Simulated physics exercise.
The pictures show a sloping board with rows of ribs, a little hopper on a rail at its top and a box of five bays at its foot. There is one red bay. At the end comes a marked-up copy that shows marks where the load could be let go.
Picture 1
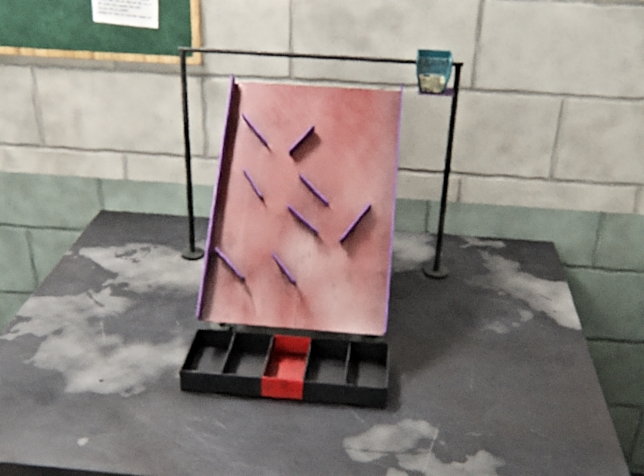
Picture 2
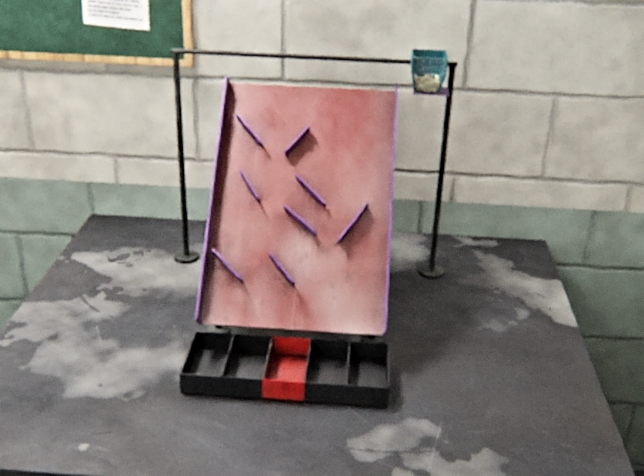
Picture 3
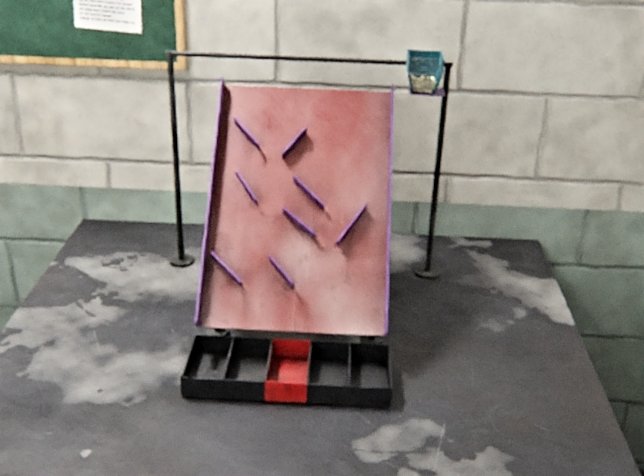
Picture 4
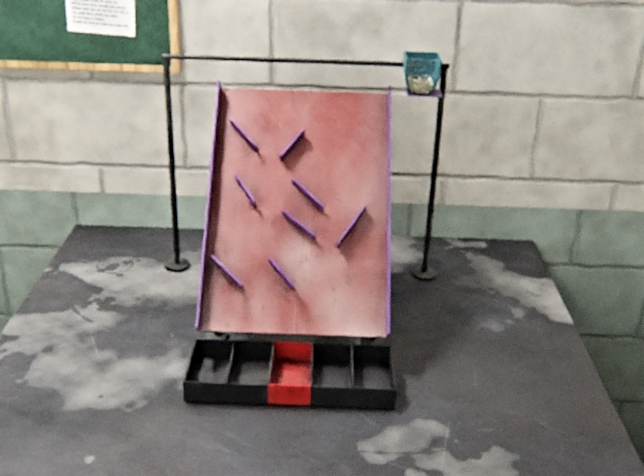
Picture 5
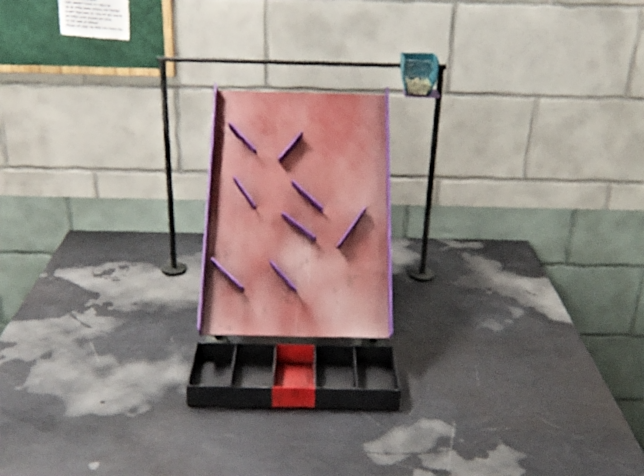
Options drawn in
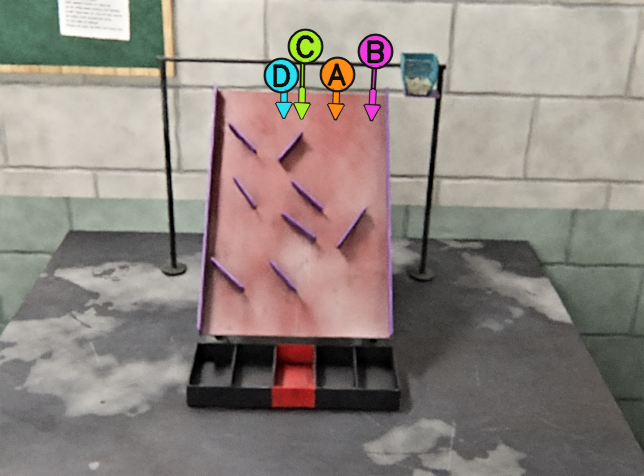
At the start, a sloping pinkish board with purple ribs stands on a dark, blotchy table, with a small teal hopper at the right of the rail above and a black box with a red middle bay below. The view then drifts slightly, while the hopper, ribs and box stay in place.
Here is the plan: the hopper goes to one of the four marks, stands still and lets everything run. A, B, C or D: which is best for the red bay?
A.
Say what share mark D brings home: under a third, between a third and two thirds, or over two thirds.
It is under a third.
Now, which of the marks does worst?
D.
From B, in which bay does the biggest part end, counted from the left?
The fifth.
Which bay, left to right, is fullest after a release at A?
The third.
On the marked copy, mark A meets the board at (335, 113); mark B meets the board at (371, 114); mark C meets the board at (301, 112); mark D meets the board at (283, 112).
If A is chosen, the bulk in the red bay, close to a quarter in other bays.
If B is chosen, close to a quarter in the red bay, close to two thirds in other bays, a small share outside the box.
If C is chosen, close to a quarter in the red bay, close to two thirds in other bays.
If D is chosen, only a few in the red bay, all but a few in other bays, only a few outside the box.
